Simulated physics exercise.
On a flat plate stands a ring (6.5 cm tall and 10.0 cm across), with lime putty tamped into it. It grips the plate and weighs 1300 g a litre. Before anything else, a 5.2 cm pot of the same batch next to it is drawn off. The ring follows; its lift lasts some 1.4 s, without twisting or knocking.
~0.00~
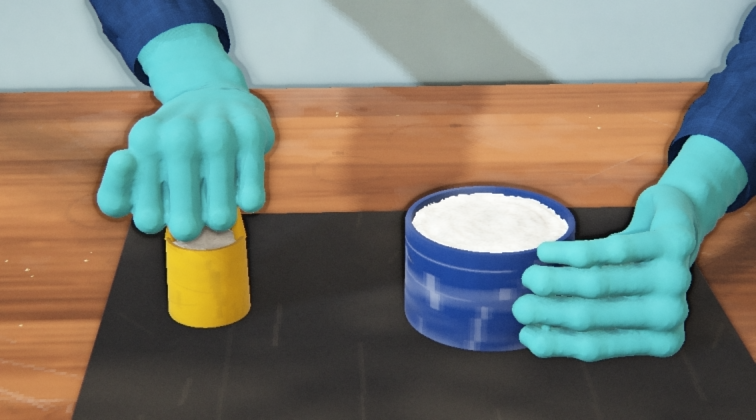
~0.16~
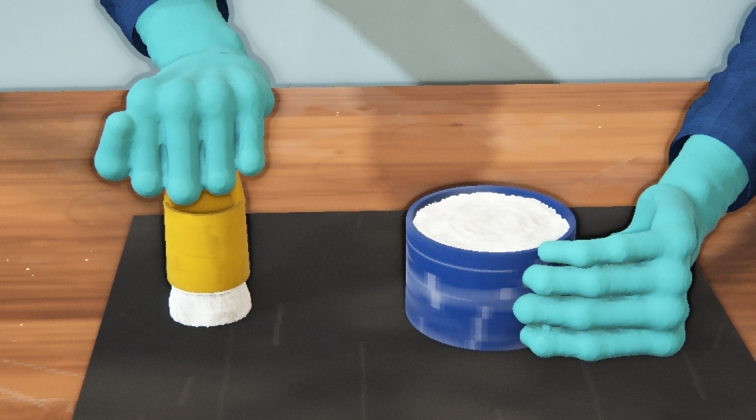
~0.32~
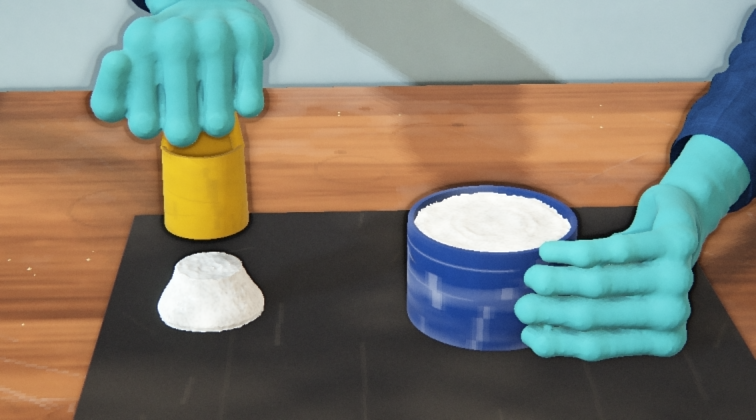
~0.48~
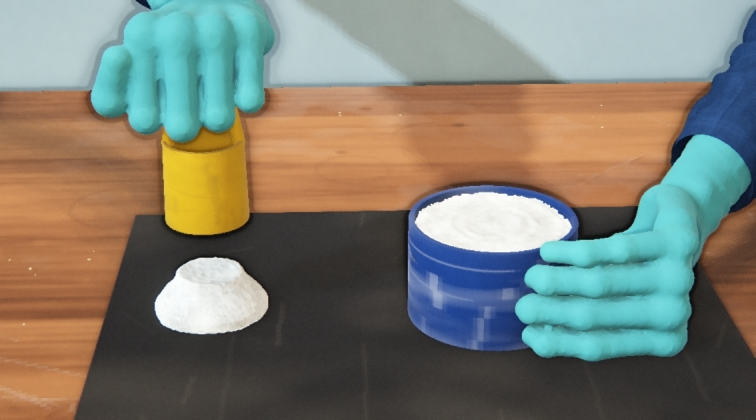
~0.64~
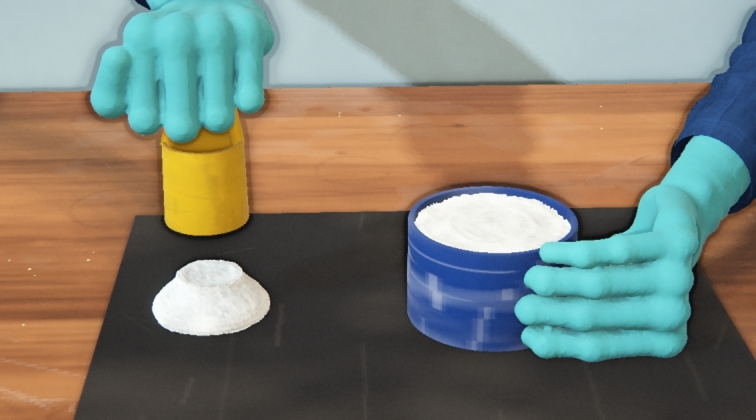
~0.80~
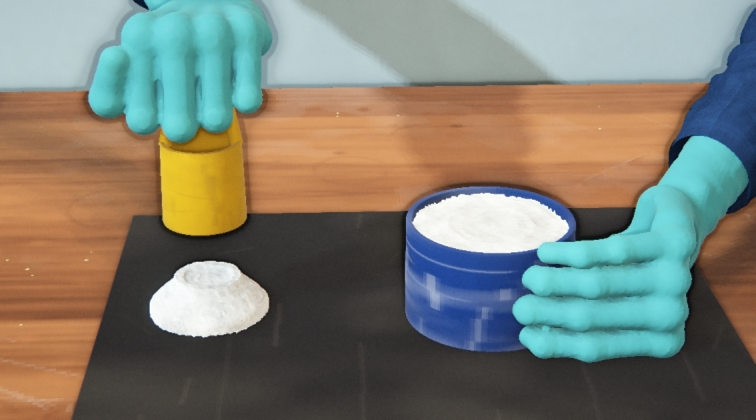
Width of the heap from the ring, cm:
Roughly 17.4 cm.
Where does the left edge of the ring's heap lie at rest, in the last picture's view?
Near (355, 311).
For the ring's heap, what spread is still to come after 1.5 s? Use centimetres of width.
2.0 cm.
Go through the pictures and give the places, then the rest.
Middle of the pot's mouth at (206, 239), still down; middle of the ring's top at (490, 222), not yet moved, in the first picture.
Middle of the pot's mouth at (205, 204), raised 2.4 cm; middle of the ring's top at (491, 222), not yet moved, in the second picture.
Middle of the pot's mouth at (203, 148), raised 6.2 cm; the heap from the pot 3.3 cm high and 6.9 cm wide, top at (210, 269); middle of the ring's top at (492, 222), not yet moved, in the third picture.
Middle of the pot's mouth at (203, 144), raised 6.5 cm; the heap from the pot 3.0 cm high and 7.4 cm wide, top at (211, 274); middle of the ring's top at (493, 222), not yet moved, in the fourth picture.
Middle of the pot's mouth at (203, 144), raised 6.5 cm; the heap from the pot 2.8 cm high and 7.7 cm wide, top at (210, 277); middle of the ring's top at (493, 223), not yet moved, in the fifth picture.
Middle of the pot's mouth at (201, 144), raised 6.5 cm; the heap from the pot 2.7 cm high and 7.8 cm wide, top at (208, 278); middle of the ring's top at (490, 223), not yet moved, in the sixth picture.
By 1.2 s, the ring is up 1.9 cm; the lime putty has come down 0.5 cm to 6.0 cm and is 12 cm wide.
By 1.5 s, the ring is up 4.1 cm; the lime putty has come down 2.2 cm to 4.3 cm and is 15 cm wide.
By 1.9 s, the ring is up 6.9 cm; the lime putty has come down 3.0 cm to 3.5 cm and is 17 cm wide.
By 2.3 s, the ring is clear; the lime putty has come down 3.2 cm to 3.3 cm and is 17 cm wide.
By 3.0 s, at rest, the ring is clear; the lime putty has come down 3.2 cm to 3.3 cm and is 17 cm wide.
